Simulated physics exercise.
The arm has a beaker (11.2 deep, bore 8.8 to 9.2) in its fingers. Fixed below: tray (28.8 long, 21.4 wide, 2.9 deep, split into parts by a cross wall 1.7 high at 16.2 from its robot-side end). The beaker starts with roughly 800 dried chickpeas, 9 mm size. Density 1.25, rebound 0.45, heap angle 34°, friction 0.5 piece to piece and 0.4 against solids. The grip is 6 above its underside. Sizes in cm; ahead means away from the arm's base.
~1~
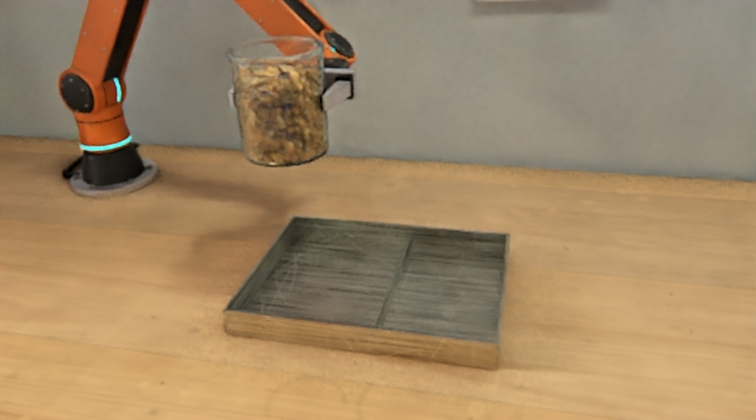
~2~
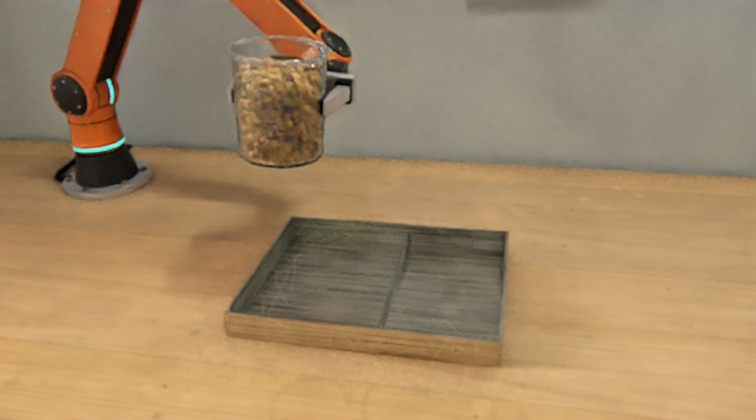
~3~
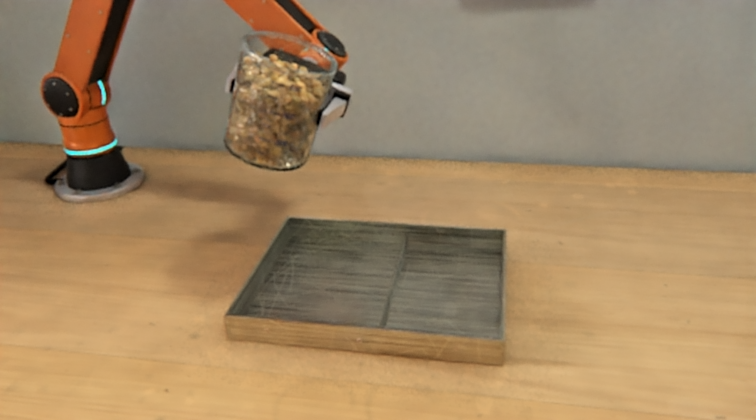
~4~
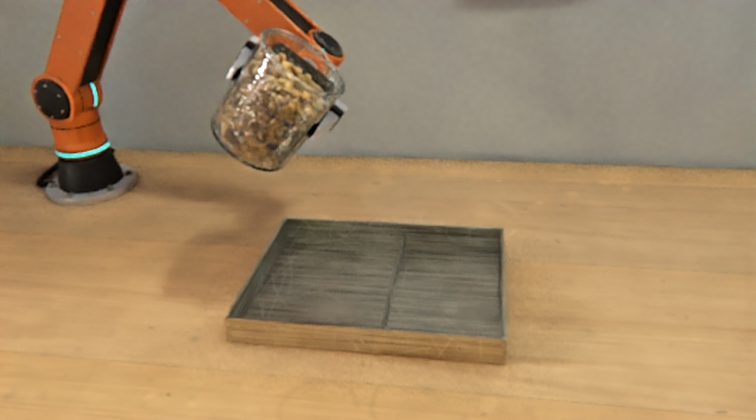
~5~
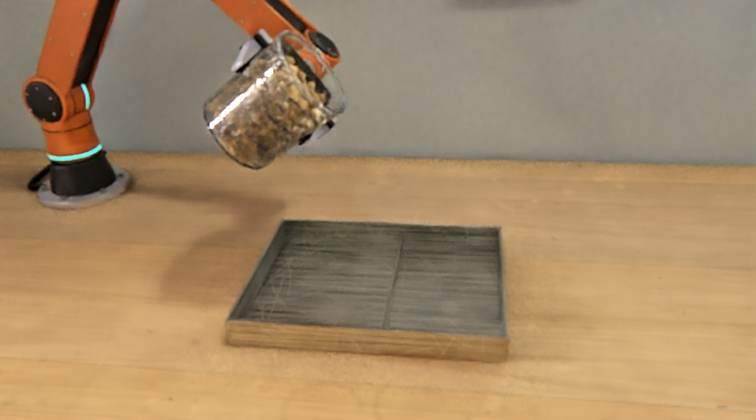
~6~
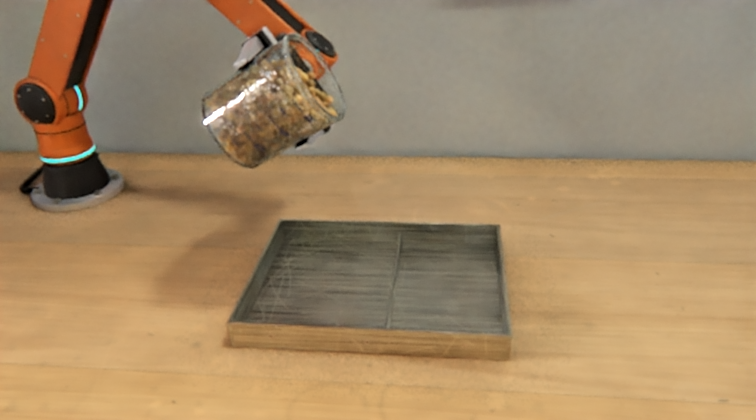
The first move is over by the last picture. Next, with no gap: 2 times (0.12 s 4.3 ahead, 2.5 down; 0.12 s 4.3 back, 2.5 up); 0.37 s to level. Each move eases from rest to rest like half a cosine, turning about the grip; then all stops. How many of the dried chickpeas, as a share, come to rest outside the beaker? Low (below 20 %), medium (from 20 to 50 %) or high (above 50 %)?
A low share, below 20 %, ends outside the beaker.
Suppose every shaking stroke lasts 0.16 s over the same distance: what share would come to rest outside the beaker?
Then about 5 per cent.
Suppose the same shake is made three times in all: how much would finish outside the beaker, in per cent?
Then about 15 per cent.
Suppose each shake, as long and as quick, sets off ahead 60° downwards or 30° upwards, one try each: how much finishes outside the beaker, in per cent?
Some 5 and 45 per cent.
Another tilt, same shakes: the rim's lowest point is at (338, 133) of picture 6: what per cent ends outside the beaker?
Some 45 per cent.
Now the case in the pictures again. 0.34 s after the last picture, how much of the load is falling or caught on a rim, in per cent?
Roughly 5 per cent.
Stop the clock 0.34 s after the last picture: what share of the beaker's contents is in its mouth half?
Some 40 per cent.
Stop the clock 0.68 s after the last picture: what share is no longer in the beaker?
Near 15 per cent so far.
Then, 0.34 s on, tilted 59° forward, highest piece 25 above the table; 749 in the beaker, 8 in the far-side part, 43 in flight or on a rim.
Then, 0.68 s on, tilted 26° forward, highest piece 27 above the table; 697 in the beaker, 58 in the far-side part, 34 in the robot-side part, 6 on the table or floor, 5 in flight or on a rim.
Then, 1.05 s on, level, highest piece 28 above the table; 697 in the beaker, 61 in the far-side part, 36 in the robot-side part, 6 on the table or floor.
Then, 2.10 s on, level, highest piece 28 above the table; 697 in the beaker, 61 in the far-side part, 36 in the robot-side part, 6 on the table or floor.
In the end, 697 in the beaker, 61 in the far-side part, 36 in the robot-side part, 6 on the table or floor. That is 13 % outside the beaker.
